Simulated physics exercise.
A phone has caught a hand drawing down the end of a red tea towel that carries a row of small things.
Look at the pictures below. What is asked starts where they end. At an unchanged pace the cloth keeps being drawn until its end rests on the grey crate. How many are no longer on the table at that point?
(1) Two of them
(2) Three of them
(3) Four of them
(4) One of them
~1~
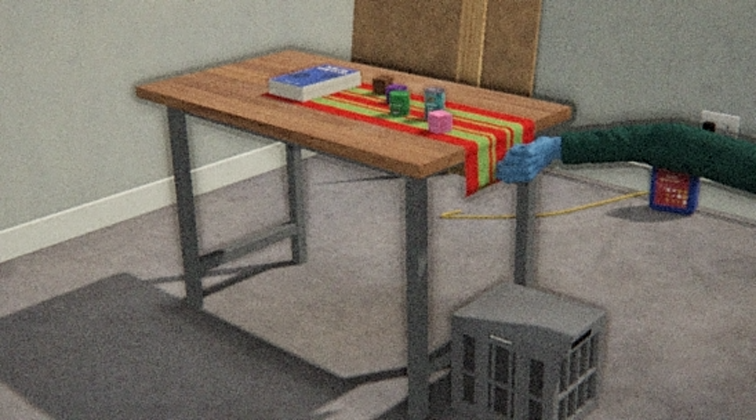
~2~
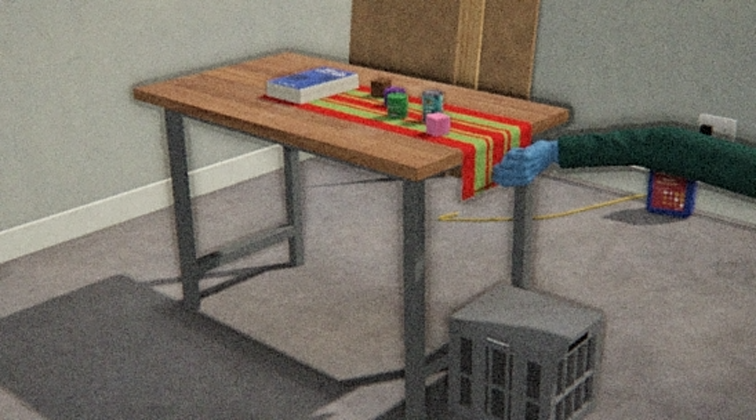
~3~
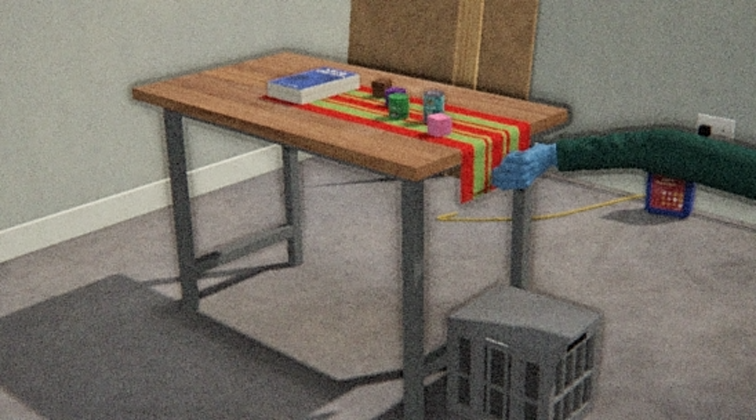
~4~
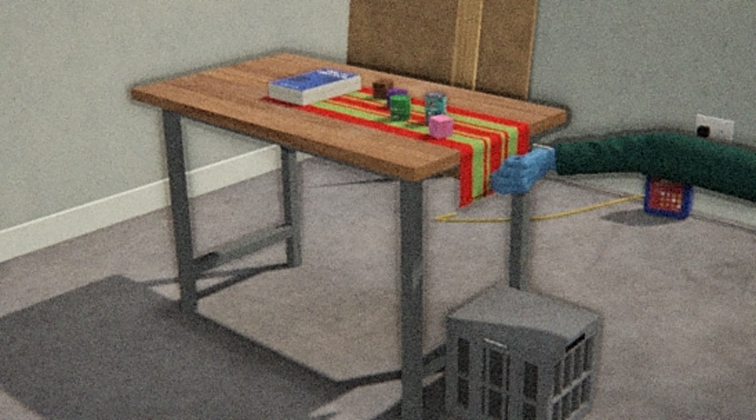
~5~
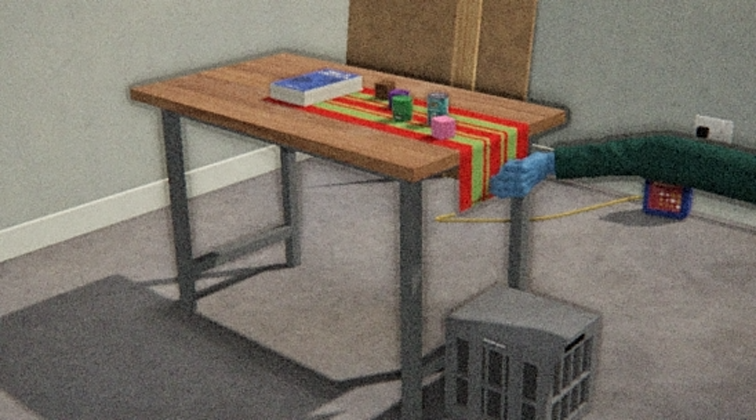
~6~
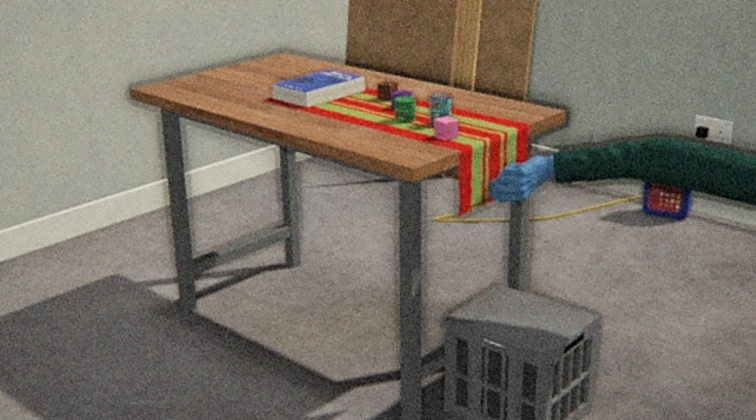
Three of them (2).
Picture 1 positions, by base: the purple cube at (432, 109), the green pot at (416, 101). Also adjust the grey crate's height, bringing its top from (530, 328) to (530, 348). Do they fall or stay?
The purple cube? Lost. The green pot? Lost.
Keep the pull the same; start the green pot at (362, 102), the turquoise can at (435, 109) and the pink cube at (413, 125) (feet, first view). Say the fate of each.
The green pot ends up still aboard; the turquoise can ends up knocked off; the pink cube ends up knocked off.
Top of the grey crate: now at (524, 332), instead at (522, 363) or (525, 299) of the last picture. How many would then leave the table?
Respectively 4 and 2.
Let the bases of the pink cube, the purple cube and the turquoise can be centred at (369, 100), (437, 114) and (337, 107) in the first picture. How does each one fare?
Here's the result: The pink cube remains in place, the purple cube leaves the top and the turquoise can remains in place.
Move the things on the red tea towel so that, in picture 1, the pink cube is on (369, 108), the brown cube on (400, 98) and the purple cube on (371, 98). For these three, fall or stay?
The pink cube stays aboard, the brown cube stays aboard, the purple cube stays aboard.
Soon after, hem near (494, 241); pink cube gone.
After that, hem near (494, 284); pink cube and turquoise can gone.
And then, hem on the crate; pink cube, turquoise can and green pot gone.
In the end, hem on the crate; pink cube, turquoise can and green pot gone. It carries off three.
